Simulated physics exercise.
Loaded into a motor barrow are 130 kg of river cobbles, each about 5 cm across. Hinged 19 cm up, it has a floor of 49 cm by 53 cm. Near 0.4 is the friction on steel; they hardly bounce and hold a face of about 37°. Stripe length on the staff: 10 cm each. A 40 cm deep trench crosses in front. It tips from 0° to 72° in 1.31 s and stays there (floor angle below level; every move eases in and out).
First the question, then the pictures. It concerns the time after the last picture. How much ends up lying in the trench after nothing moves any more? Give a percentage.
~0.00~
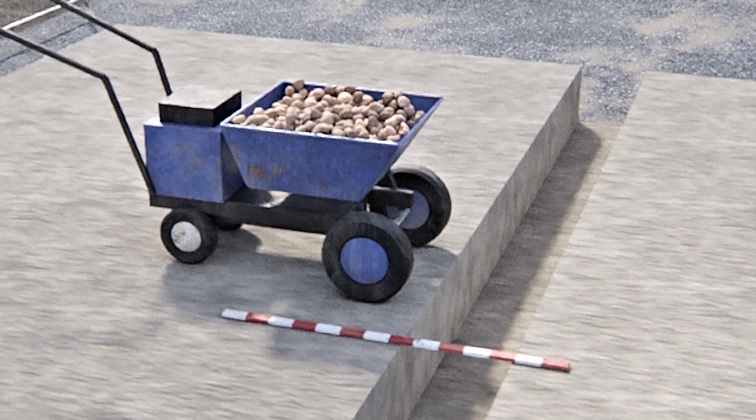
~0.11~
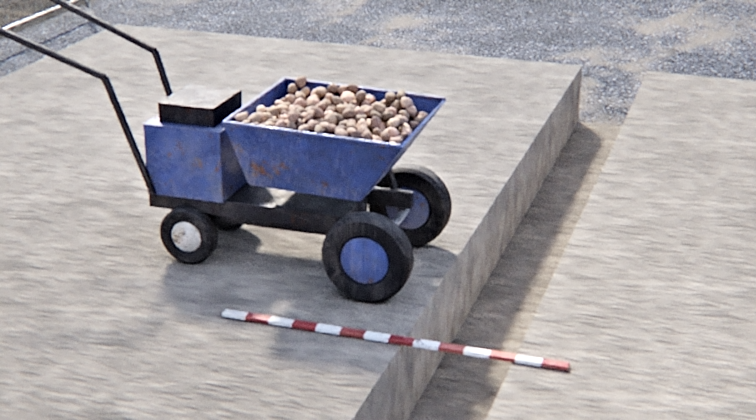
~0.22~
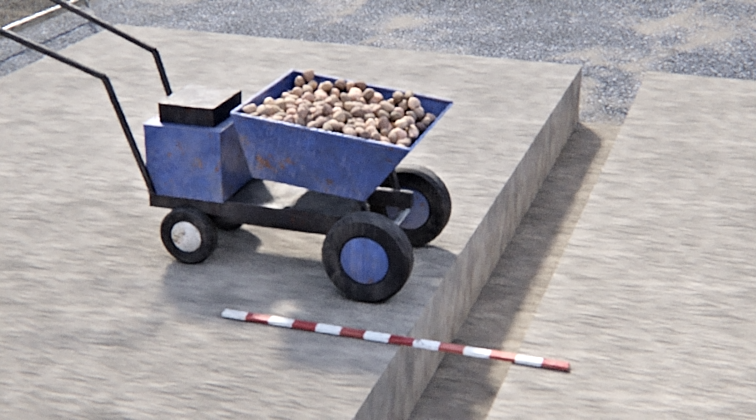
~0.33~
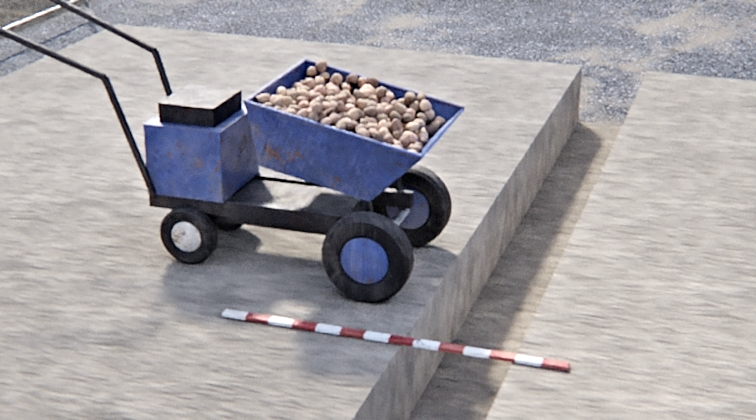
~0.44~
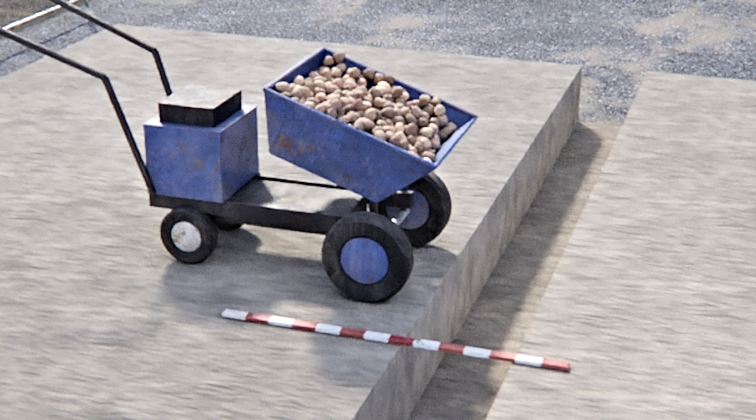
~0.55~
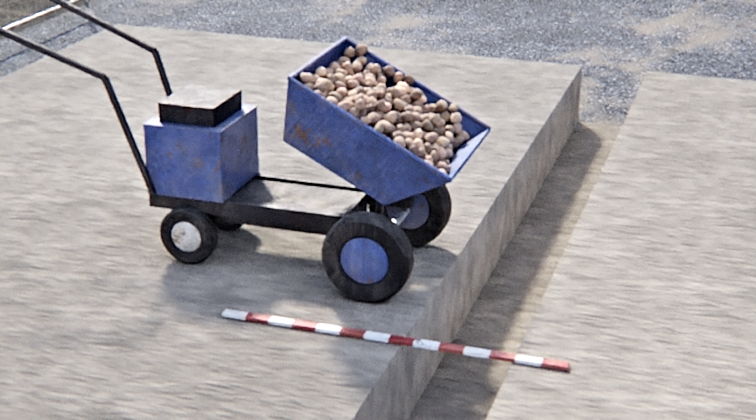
A share of about 54 per cent.
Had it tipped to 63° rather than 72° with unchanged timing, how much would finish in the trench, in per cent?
Share in trench: Approx. 45%.
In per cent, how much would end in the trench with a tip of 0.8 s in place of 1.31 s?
Something close to 45 per cent.
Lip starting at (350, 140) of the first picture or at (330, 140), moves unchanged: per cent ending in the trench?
About 95 per cent from the first spot, about 100 from the second.
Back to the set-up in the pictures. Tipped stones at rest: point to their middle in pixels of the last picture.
Their middle lands near (536, 347).
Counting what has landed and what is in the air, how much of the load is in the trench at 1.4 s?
About 15 per cent by then.
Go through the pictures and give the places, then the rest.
The skip is at 0°, its lip at (398, 146); the top of the load is at (348, 98), in the first picture.
Lip at (401, 147), floor tilted 1°, highest stones at (350, 97); the stones move at 0.2 m/s on average, in the second picture.
Lip at (409, 151), floor tilted 5°, highest stones at (336, 91); the stones move at 0.4 m/s on average, in the third picture.
Lip at (421, 157), floor tilted 11°, highest stones at (325, 79); the stones move at 0.5 m/s on average, in the fourth picture.
The skip is at 19°, its lip at (436, 167); the top of the load is at (333, 72); the stones move at 0.6 m/s on average, in the fifth picture.
Lip at (451, 181), floor tilted 27°, highest stones at (346, 64); the stones move at 0.7 m/s on average, in the sixth picture.
After 1.0 s the floor is at 61°; 99 % in the skip, 1 % in the trench; the foremost stones are at (519, 210).
After 1.4 s the floor is at 72°; 56 % in the skip, 16 % in the trench, 28 % past the trench; the foremost stones are at (633, 303).
After 1.8 s the floor is at 72°; 27 % in the skip, 27 % in the trench, 46 % past the trench; the foremost stones are at (735, 309).
After 3.7 s the floor is at 72°; 0 % in the skip, 54 % in the trench, 46 % past the trench; the foremost stones are past the picture's edge.
